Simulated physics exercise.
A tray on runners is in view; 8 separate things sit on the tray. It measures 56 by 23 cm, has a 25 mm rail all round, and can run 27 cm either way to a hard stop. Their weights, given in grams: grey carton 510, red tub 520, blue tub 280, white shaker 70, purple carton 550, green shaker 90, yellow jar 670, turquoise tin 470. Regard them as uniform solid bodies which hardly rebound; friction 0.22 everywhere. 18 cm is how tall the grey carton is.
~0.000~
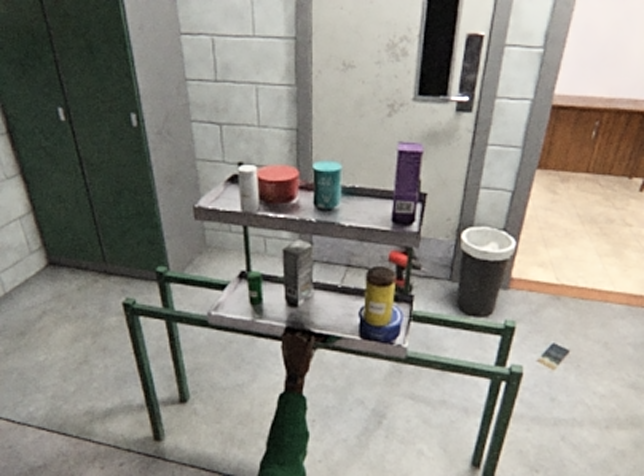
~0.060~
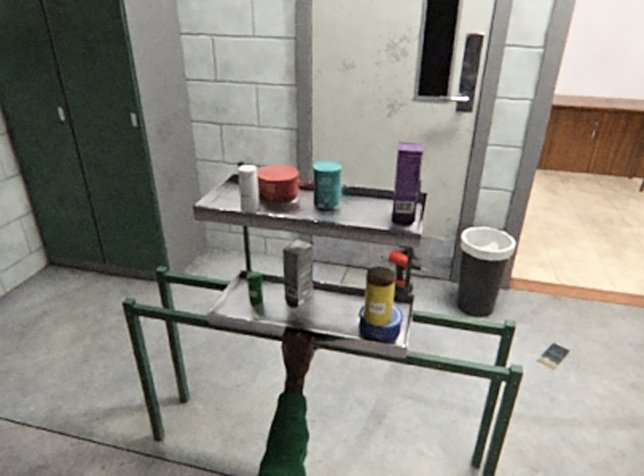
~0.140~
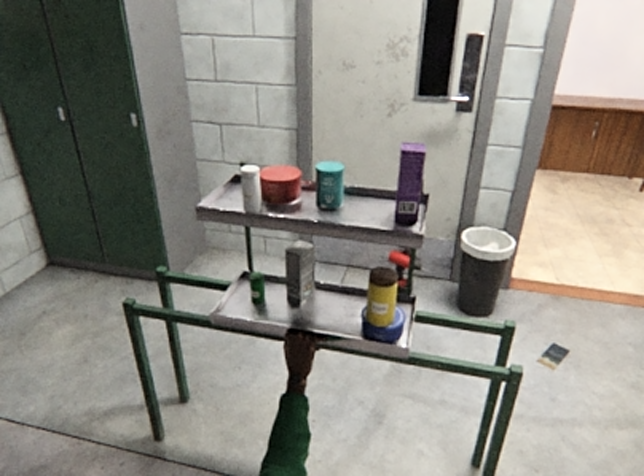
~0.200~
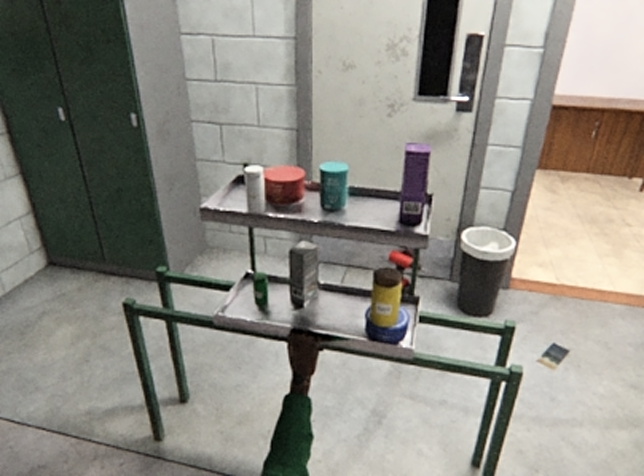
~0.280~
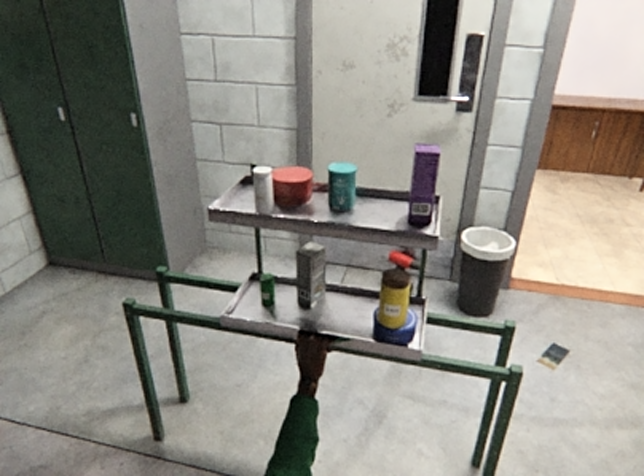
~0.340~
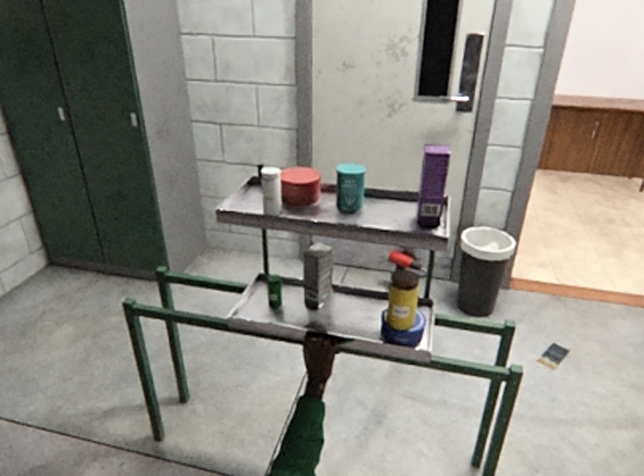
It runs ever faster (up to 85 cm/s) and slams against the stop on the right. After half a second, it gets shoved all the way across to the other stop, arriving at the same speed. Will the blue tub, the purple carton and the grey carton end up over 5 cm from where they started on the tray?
Outcome: The blue tub is going to lose its position; the purple carton is going to lose its position; the grey carton is going to hold its ground.
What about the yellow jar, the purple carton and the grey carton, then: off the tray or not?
Observed: Yellow jar exits its support; purple carton exits its support; grey carton remains in bounds.
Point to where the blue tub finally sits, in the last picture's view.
It stops at about (244, 300).
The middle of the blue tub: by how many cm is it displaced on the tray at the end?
14 cm.
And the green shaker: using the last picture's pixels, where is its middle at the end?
It ends up near (175, 275).
After 1.04 s, tray has slid 27 cm right; purple carton and yellow jar now off the tray; grey carton slid 16 cm near (442, 294); green shaker slid 16 cm.
After 2.14 s, tray has slid 5 cm left; grey carton slid 16 cm near (333, 278); white shaker slid 16 cm; turquoise tin slid 16 cm.
At rest (3.2 s), off the tray, purple carton and yellow jar; not toppled but over 5 cm from the start, blue tub; the other 5 in place, give or take 5 cm. In the last view, blue tub near (244, 300).
